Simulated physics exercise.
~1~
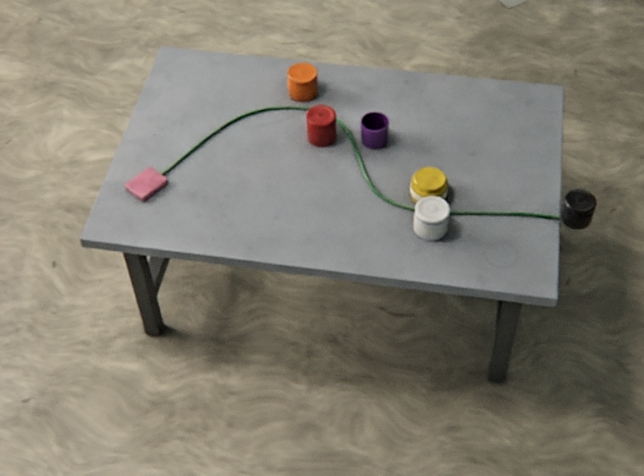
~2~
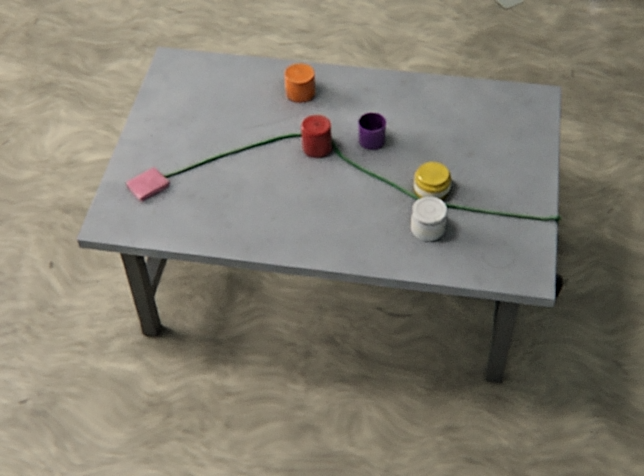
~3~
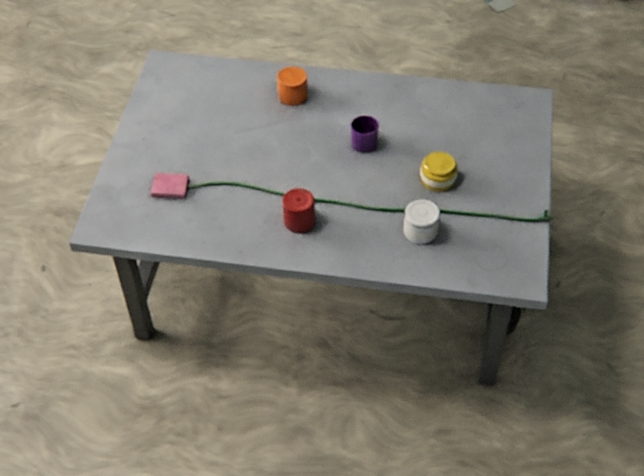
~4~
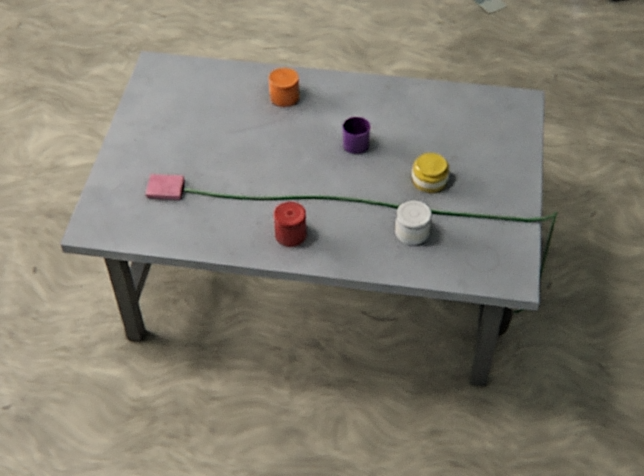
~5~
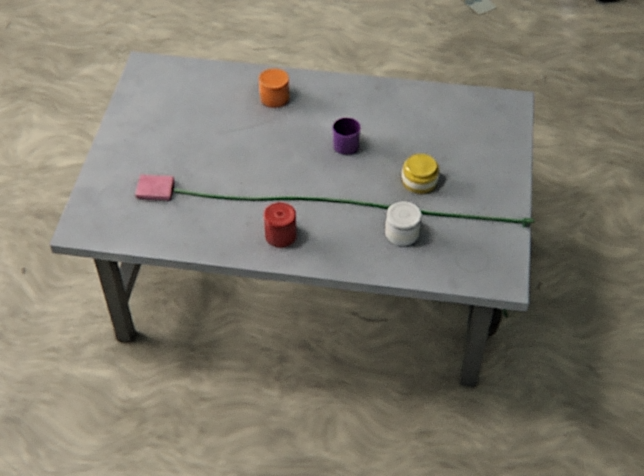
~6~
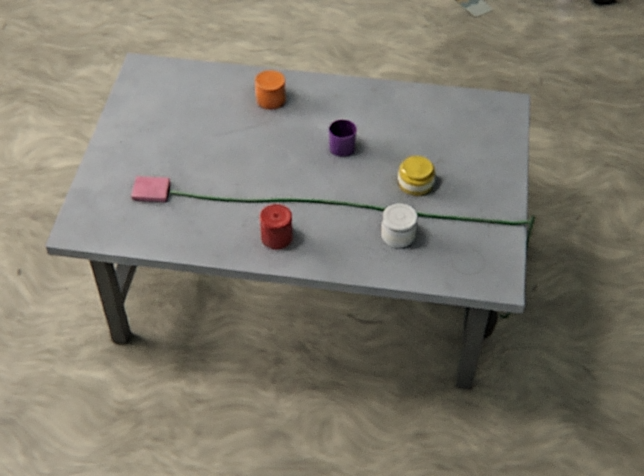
The footage shows a black speaker, tied by a green cable to a pink phone, dropping off the right side of a gray table; the tightening cable drags the red tub toward the front edge and nudges the phone and yellow jar, and the tub stays on the table.
